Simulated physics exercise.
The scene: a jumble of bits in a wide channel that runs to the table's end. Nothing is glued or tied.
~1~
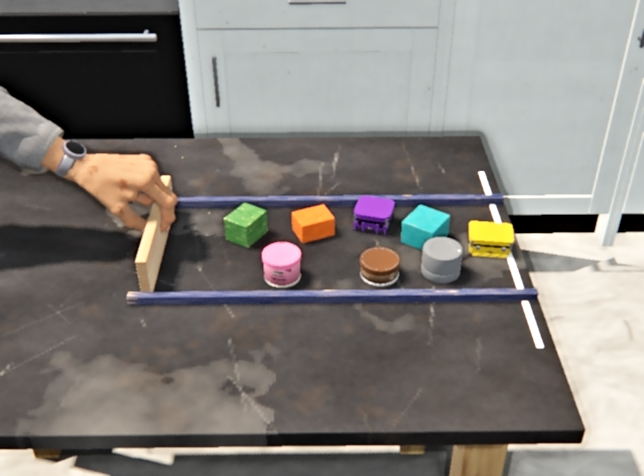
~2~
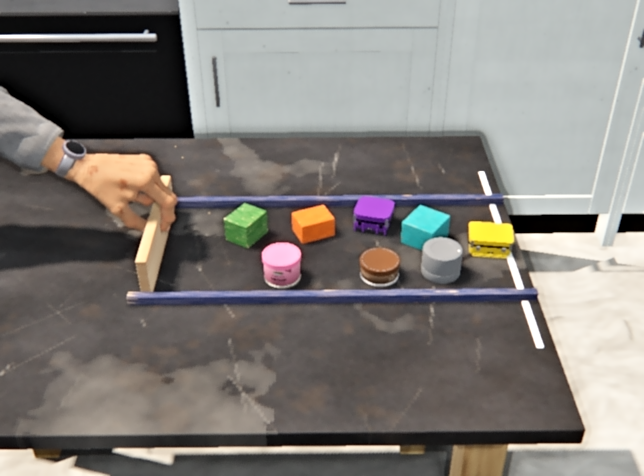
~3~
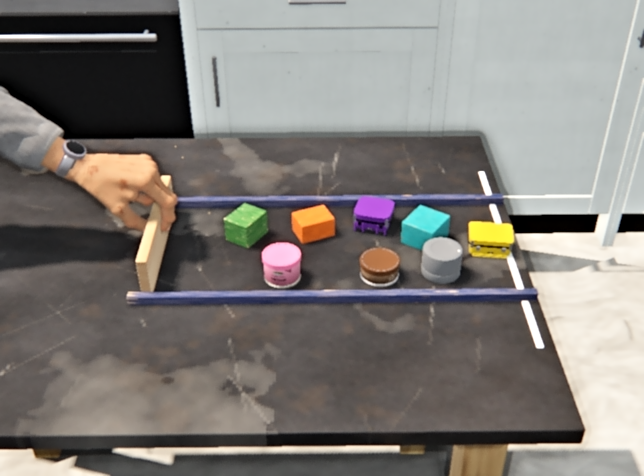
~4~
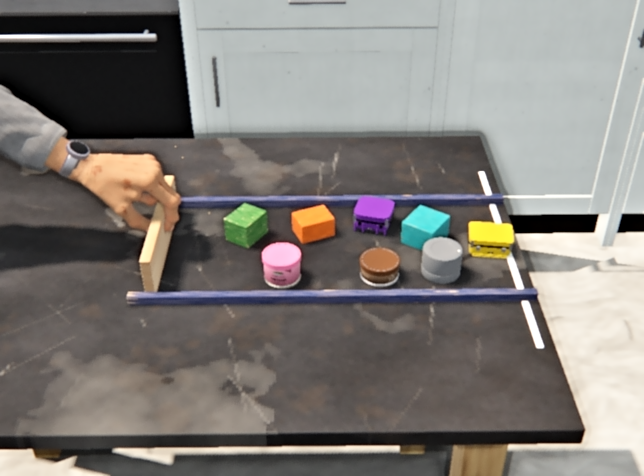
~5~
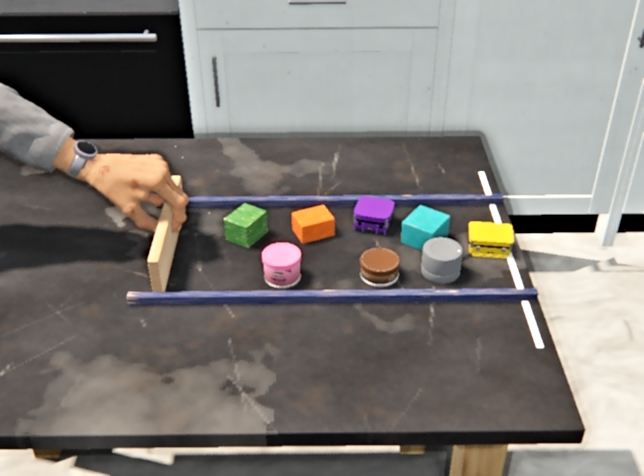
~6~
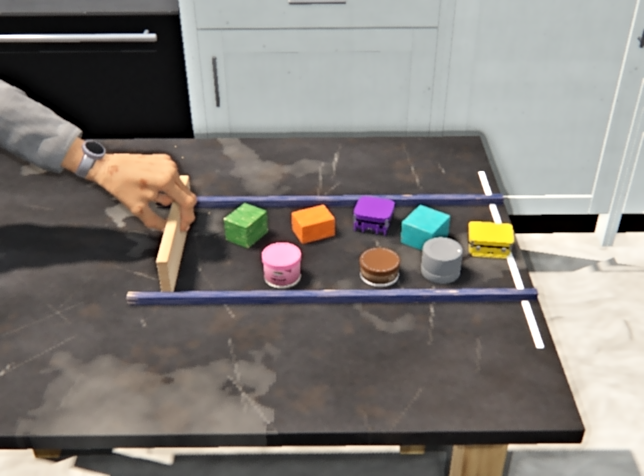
We see a hand holding a wooden board upright between two blue rails on a dark table, still at first, then sliding it slightly right toward scattered colourful blocks and round containers, which stay where they are, untouched.
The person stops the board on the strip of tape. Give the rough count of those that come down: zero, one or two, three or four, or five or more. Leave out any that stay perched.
Outcome: The number that fall off is five or more.
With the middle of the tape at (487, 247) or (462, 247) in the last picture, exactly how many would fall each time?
Try by try, 6 and 3.
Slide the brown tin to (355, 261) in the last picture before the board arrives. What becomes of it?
Then it drops off.
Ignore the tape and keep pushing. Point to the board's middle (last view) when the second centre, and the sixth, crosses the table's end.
About (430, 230), then (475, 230).
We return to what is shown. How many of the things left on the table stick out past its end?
The number is 1.
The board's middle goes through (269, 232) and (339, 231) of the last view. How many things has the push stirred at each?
3 and 6.
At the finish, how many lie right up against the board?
The number is 1.
Early on, none off yet; yellow case at rest near (490, 240); grey lid at rest near (442, 260); turquoise block at rest near (426, 229).
Finally, the number that fall off is five or more; lost, pink tin, orange block, brown tin, purple case, turquoise block, grey lid and yellow case.
